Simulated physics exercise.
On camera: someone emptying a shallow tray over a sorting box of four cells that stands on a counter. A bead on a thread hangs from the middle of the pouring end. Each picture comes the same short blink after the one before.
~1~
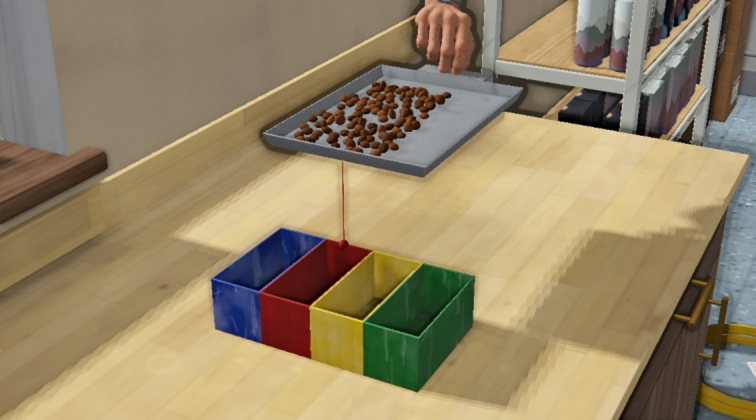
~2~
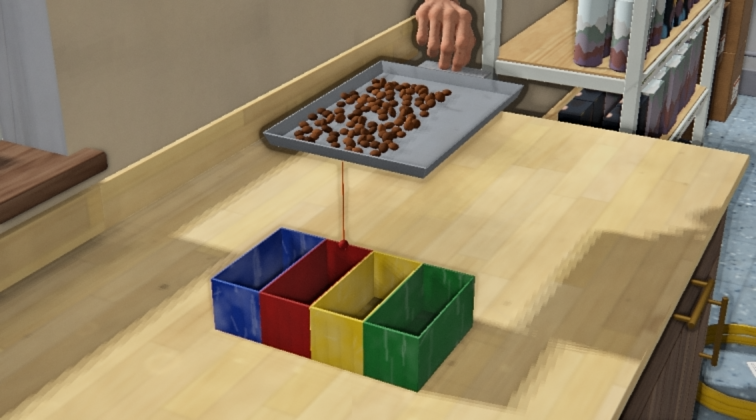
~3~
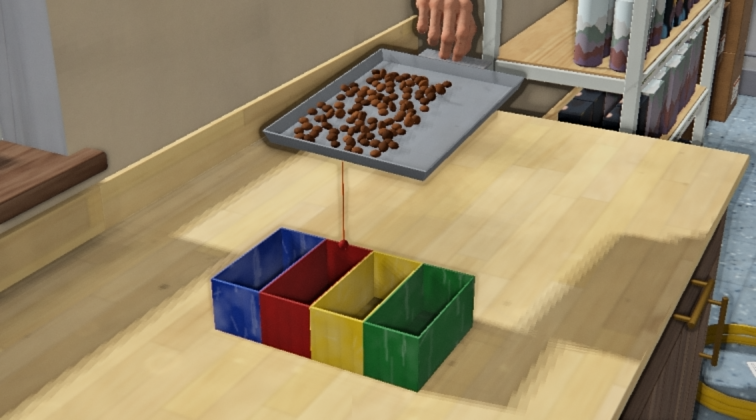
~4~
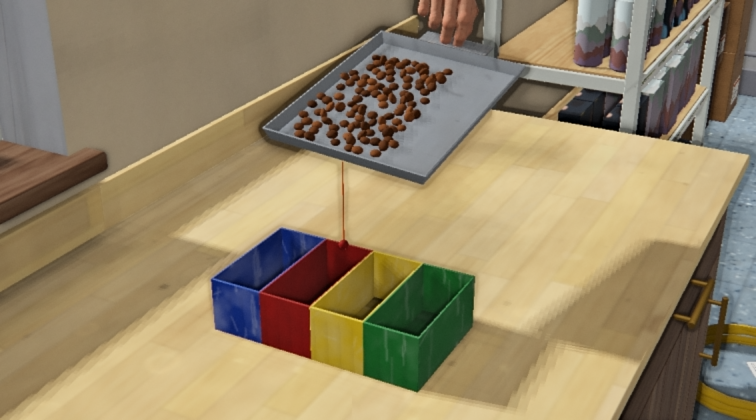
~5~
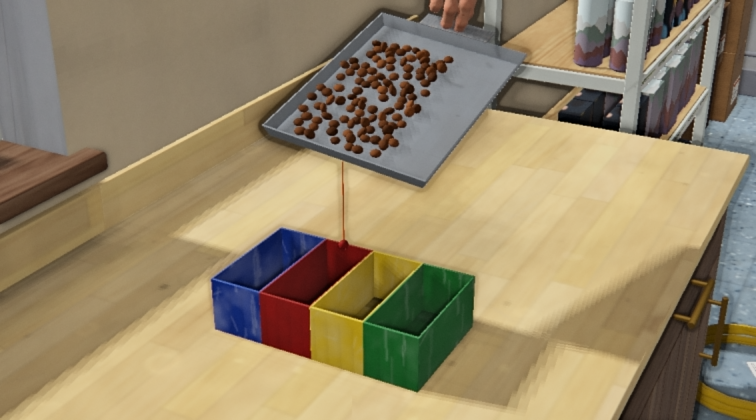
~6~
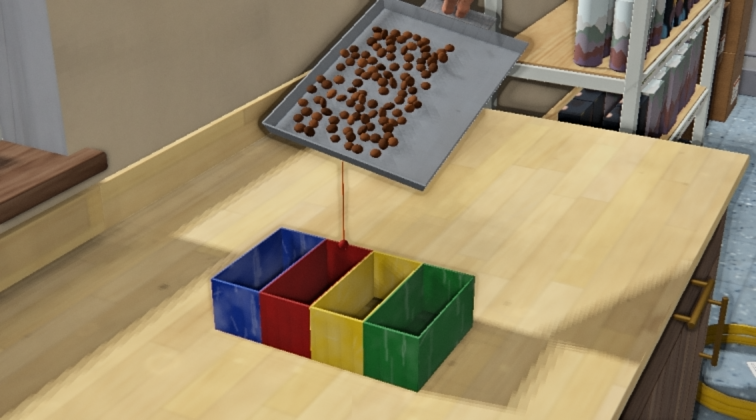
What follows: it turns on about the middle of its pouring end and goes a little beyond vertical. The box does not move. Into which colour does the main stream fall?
Fullest: The green cell.
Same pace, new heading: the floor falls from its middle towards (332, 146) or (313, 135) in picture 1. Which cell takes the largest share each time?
First the blue cell, then that blue cell.
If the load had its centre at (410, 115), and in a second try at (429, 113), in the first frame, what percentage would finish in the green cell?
Roughly 60 per cent, and 60 per cent.
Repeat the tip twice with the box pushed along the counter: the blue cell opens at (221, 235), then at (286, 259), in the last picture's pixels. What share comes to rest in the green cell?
In turn 20 and 40 in a hundred.
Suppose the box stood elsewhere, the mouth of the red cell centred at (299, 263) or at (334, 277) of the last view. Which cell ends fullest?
The first try: The green one. The second: The yellow one.
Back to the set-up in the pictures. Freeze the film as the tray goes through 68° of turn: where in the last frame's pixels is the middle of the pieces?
Around (403, 189).
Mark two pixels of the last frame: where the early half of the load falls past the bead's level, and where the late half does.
Around (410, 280) and then (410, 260).
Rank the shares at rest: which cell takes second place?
The runner-up: The yellow cell.
Shortly afterwards, tray tipped steeply; near two thirds on the tray; a little in the green cell; only a few in the yellow cell; near a quarter falling or outside the box.
Next, tray tipped past a quarter turn; near two thirds in the green cell; near a third in the yellow cell; only a few falling or outside the box.
Some moments later, tray tipped past a quarter turn; near two thirds in the green cell; near a third in the yellow cell; only a few falling or outside the box.
In the end, tray tipped past a quarter turn; near two thirds in the green cell; near a third in the yellow cell; none at all in the red cell; none at all in the blue cell; only a few outside the box.
